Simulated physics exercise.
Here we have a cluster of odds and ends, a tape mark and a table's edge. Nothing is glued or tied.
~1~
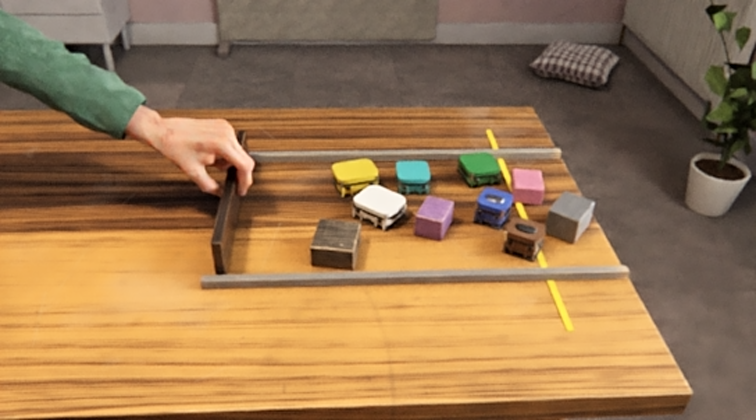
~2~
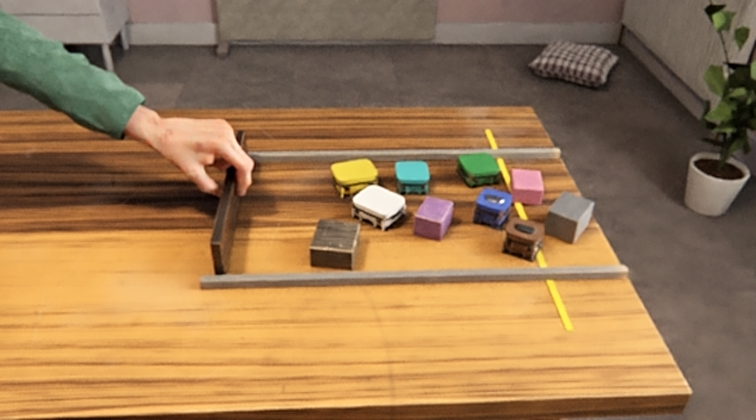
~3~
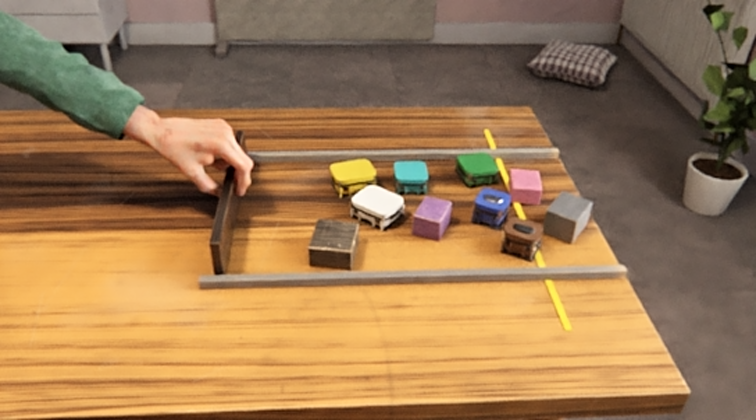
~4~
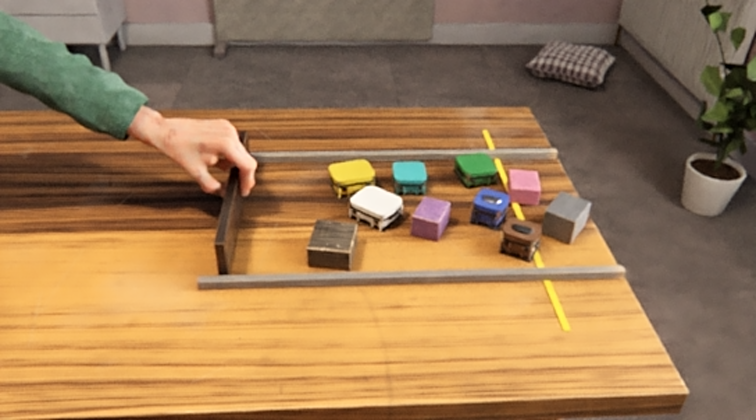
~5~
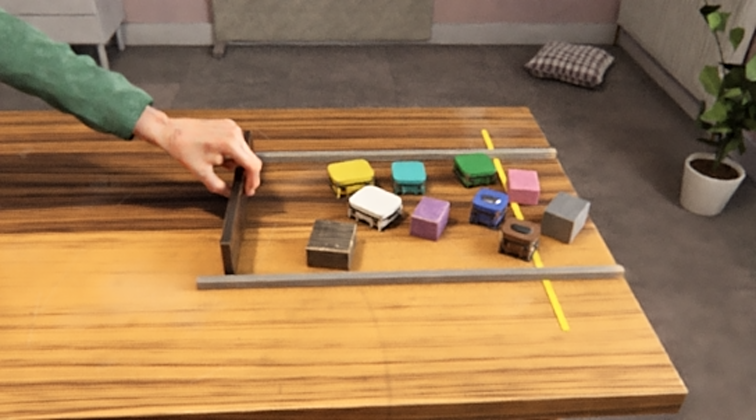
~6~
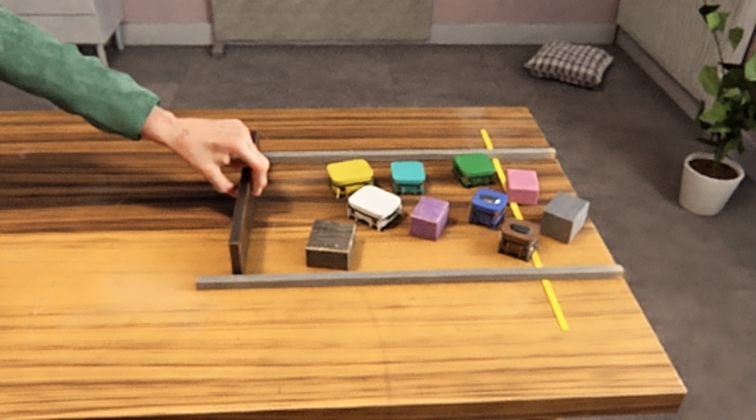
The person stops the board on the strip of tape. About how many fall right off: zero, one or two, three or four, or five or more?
The number that fall off is three or four.
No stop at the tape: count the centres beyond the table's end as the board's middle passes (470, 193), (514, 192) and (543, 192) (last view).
In that order 0, 3 and 7.
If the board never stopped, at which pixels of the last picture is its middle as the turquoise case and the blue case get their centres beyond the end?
For the turquoise case at (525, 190), for the blue case at (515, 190).
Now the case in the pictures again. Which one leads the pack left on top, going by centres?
That is the blue case.
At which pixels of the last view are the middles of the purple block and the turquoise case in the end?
The purple block stops around (577, 216); the turquoise case around (558, 172).
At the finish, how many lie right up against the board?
The number is 3.
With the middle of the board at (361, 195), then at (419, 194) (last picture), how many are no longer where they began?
First 4, then 8.
A little later, none off yet; grey block at rest near (564, 217); pink block at rest near (521, 187); brown case at rest near (519, 239).
Next, none off yet; grey block at rest near (564, 217); pink block at rest near (524, 187); brown case at rest near (519, 239).
Later still, none off yet; grey block moving near (570, 218); pink block shifted about its own width near (559, 186); brown case shifted about its own width near (556, 243).
When it is over, the number that fall off is three or four; down, green case, pink block and grey block.
